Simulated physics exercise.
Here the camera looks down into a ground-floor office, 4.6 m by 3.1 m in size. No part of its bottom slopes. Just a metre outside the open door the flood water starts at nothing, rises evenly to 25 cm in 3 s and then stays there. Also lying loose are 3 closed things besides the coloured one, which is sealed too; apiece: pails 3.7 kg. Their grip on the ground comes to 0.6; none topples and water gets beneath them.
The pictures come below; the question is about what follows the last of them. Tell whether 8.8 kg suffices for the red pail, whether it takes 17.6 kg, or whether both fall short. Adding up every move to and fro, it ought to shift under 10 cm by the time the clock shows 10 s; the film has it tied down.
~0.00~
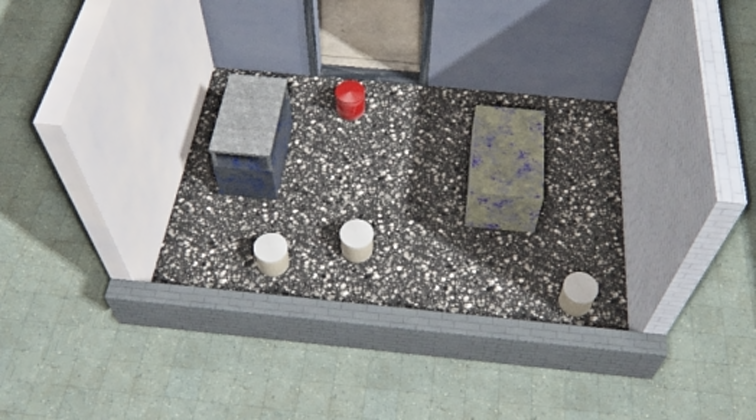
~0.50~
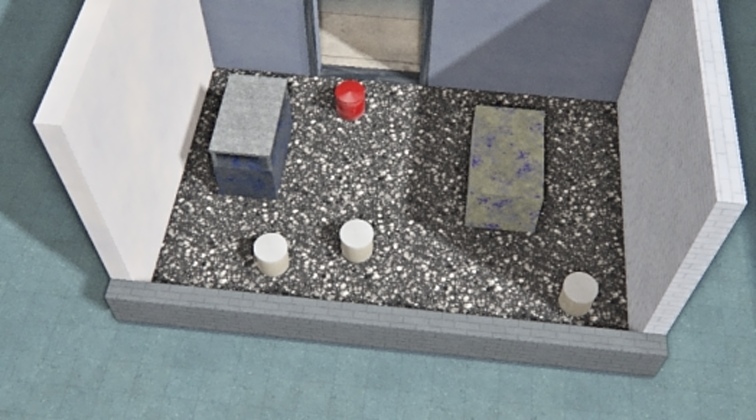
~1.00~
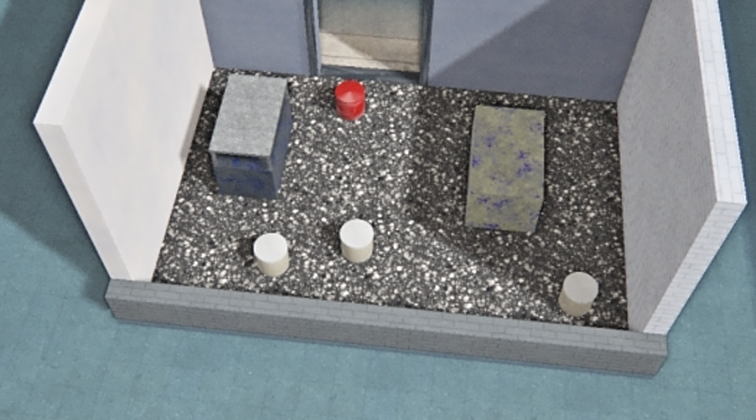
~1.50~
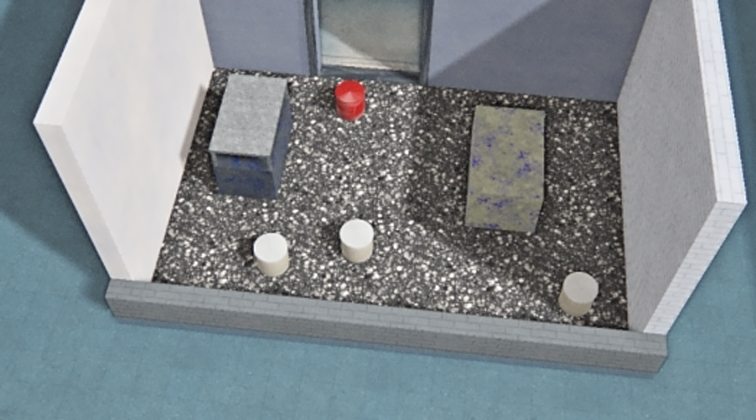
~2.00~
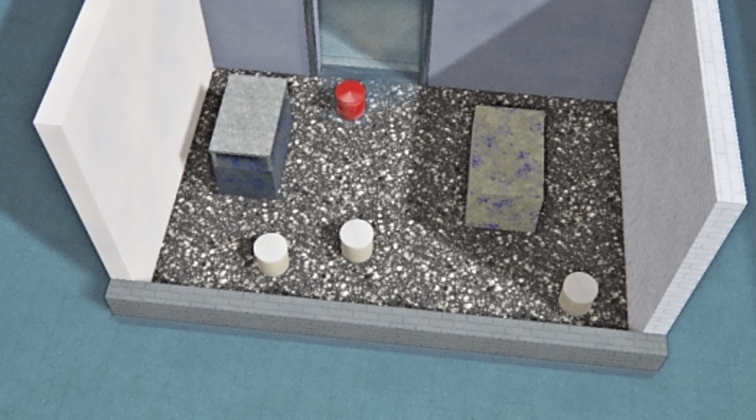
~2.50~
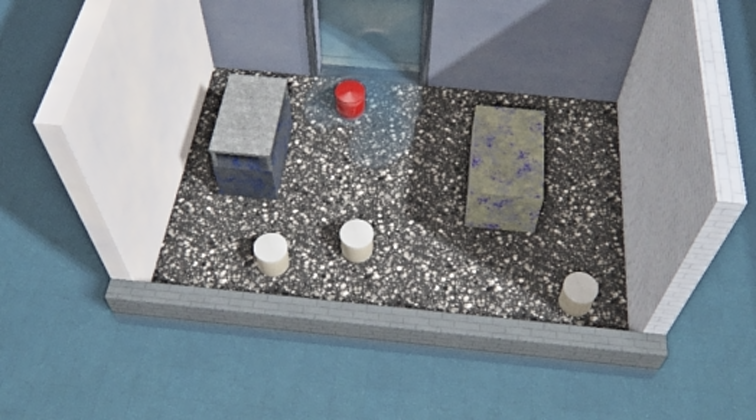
Neither amount suffices.
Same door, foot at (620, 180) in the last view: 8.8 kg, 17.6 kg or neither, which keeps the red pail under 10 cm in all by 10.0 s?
Under that change the large mass is required.
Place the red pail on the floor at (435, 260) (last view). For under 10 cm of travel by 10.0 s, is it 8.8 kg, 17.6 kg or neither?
Short answer: Heavier load only.
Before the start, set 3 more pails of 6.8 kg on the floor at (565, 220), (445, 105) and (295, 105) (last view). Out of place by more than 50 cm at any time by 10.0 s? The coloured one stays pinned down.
First: Inside the limit; second: Inside the limit; third: Beyond the limit.
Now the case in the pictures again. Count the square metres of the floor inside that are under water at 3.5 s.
Near 5.0 m2 in all.
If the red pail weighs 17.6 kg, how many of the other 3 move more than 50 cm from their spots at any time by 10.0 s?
It works out to 3.
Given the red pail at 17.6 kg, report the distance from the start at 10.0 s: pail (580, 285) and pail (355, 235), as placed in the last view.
250 cm and 200 cm respectively.
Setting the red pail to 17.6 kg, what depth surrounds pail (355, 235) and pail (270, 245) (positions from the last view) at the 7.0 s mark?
Some 12 cm at the first, some 10 cm at the second.
After 3.5 s the red pail would be 69 cm from its start with 8.8 kg and 17 cm from its start with 17.6 kg; 9 cm of water round it then.
After 4.5 s the red pail would be 160 cm from its start with 8.8 kg and 44 cm from its start with 17.6 kg; 8 cm of water round it then.
After 7.0 s the red pail would be 239 cm from its start with 8.8 kg and 62 cm from its start with 17.6 kg; 8 cm of water round it then.
After 10.0 s the red pail would be 164 cm from its start with 8.8 kg and 85 cm from its start with 17.6 kg; 14 cm of water round it then.
